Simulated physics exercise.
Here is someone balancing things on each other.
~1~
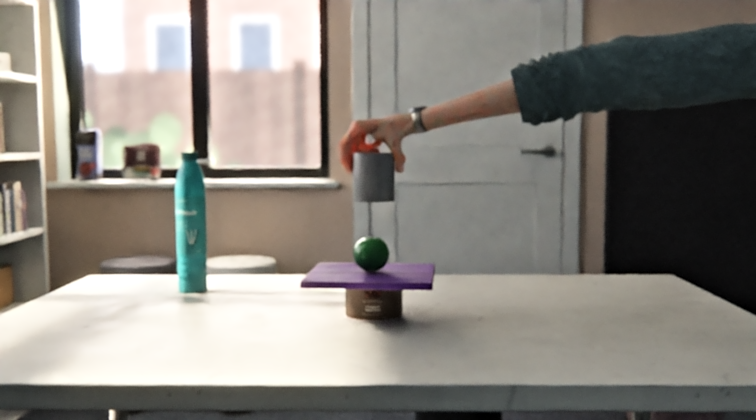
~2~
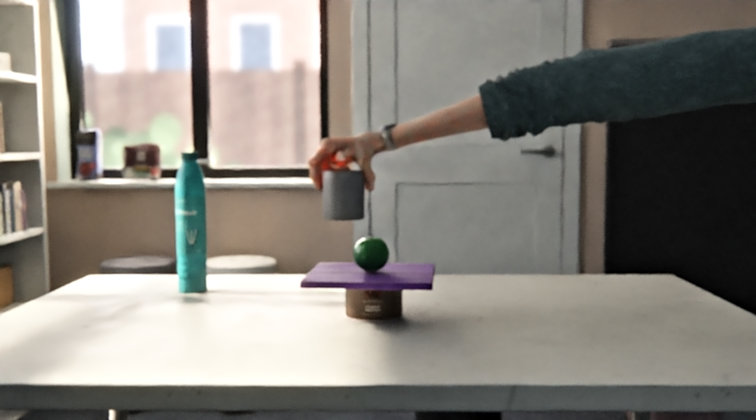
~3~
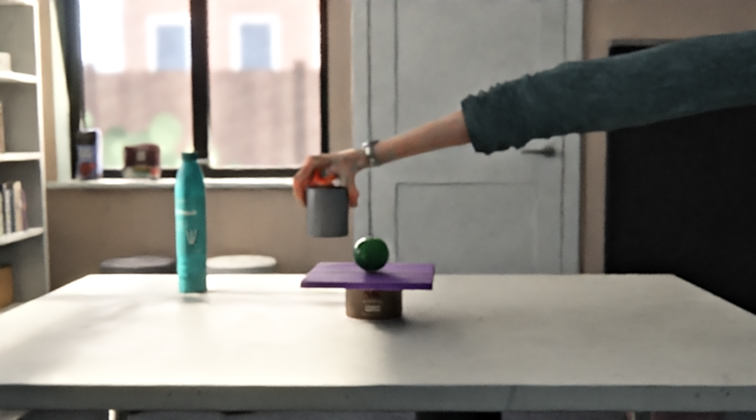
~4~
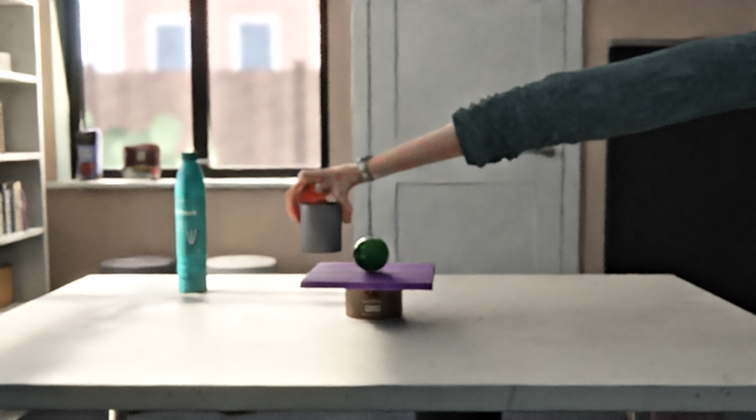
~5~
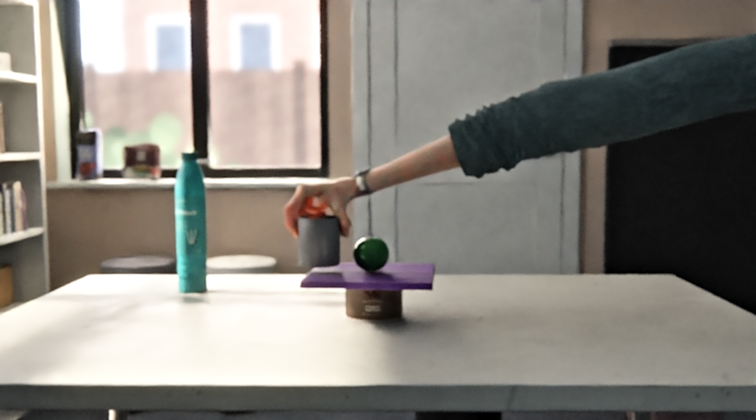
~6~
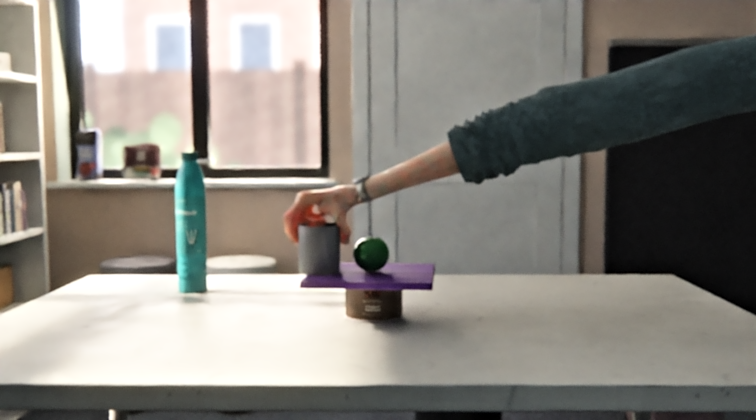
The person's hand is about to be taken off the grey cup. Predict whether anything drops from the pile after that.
Nothing drops.
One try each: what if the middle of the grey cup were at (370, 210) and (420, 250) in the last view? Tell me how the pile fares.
Try one: Collapse. Try two: Stable.
Then, 0.50 s later than the last frame, all is still.
Then, 1.30 s later than the last frame, grey cup resting near (319, 249).
When it is over, all 5 as before. End places, in pixels of the last picture, grey cup near (319, 249). The pile stays up.
